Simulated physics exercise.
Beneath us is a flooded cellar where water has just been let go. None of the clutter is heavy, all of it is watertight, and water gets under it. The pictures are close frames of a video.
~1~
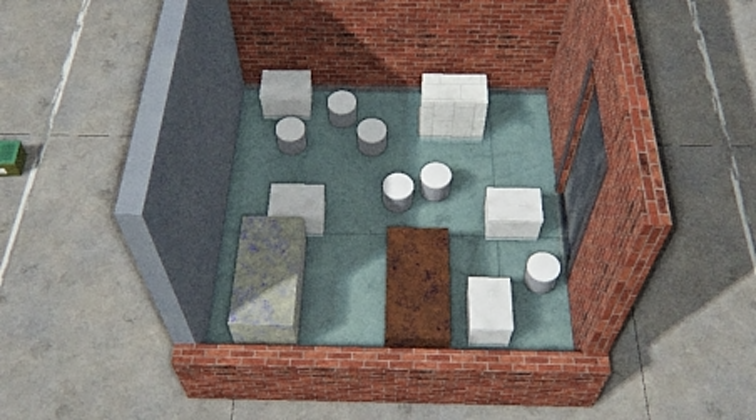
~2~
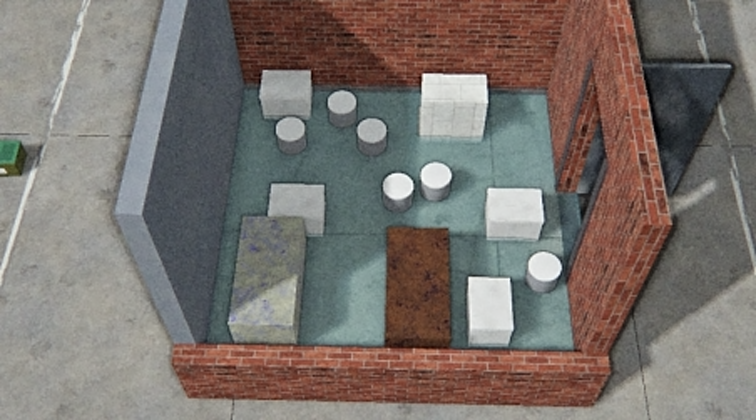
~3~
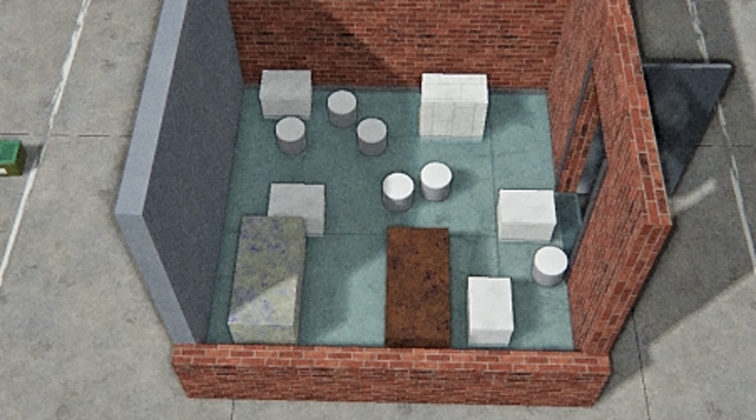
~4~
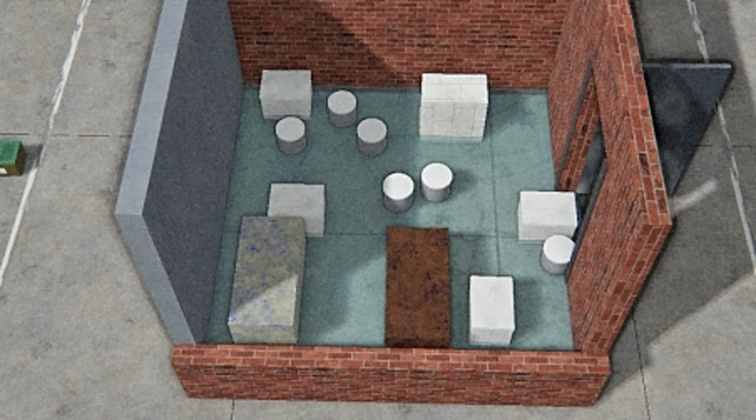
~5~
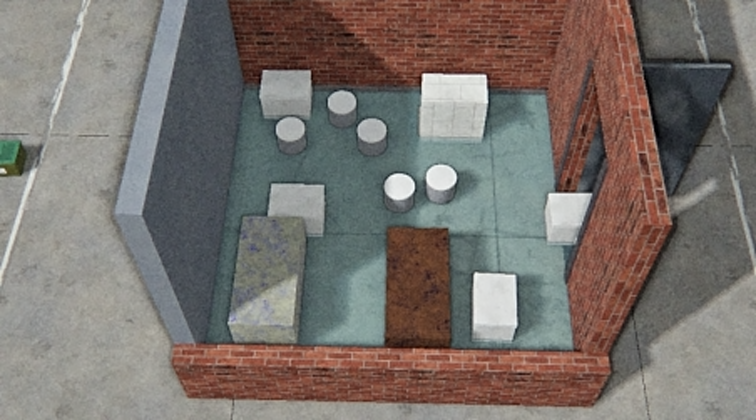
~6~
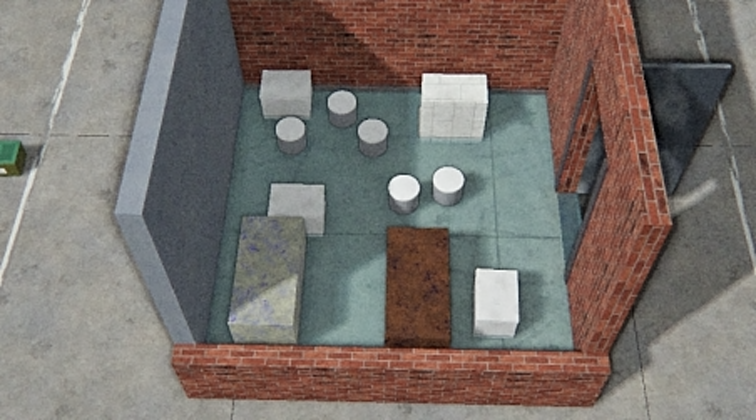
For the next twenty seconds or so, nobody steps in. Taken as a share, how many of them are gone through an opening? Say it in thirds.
Third to two thirds.
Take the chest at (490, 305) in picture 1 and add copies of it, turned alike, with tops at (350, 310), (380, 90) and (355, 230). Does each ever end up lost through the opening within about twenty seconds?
Per object, in the order given: Never exits / never exits / exits at some point.
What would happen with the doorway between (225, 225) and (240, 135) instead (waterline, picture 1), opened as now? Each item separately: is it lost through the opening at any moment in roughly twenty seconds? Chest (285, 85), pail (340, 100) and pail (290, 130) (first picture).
Lab log - 1: Escaped; 2: Escaped; 3: Escaped.
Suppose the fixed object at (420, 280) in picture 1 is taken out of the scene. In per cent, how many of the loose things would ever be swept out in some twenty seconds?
Roughly 60 in a hundred.
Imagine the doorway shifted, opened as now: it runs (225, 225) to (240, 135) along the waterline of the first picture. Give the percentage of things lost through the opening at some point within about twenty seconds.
That comes to 70 per cent of the things.
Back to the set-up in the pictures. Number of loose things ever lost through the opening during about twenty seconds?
So, 5 of them.
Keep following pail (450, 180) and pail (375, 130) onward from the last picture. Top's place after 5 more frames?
First top about at (496, 193); second top about at (398, 140).
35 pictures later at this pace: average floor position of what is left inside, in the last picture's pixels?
Average floor point: Approx. (432, 192).
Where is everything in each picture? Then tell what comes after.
A pail at (436, 175), afloat; a chest at (491, 303) floats; 0 of 10 have shifted, in the first picture.
A pail at (436, 175) floats; a chest at (491, 303), afloat; 0 of 10 have shifted, in the second picture.
A pail at (436, 175) floats; a chest at (491, 303), afloat; 2 of 10 have shifted, in the third picture.
A pail at (437, 175) floats; a chest at (492, 302), afloat; 2 of 10 have shifted, in the fourth picture.
A pail at (441, 177), afloat, close to its start; a chest at (496, 299), afloat, close to its start; 4 of 10 have shifted, in the fifth picture.
A pail at (449, 179) floats, close to its start; a chest at (497, 294), afloat, close to its start; 5 of 10 have shifted, in the sixth picture.
A moment on, 2 of 10 are out; 8 afloat.
Next, 4 of 10 are out; 6 afloat.
Later, 5 of 10 are out; 3 afloat.
In the end, 5 of 10 are out; 2 afloat.
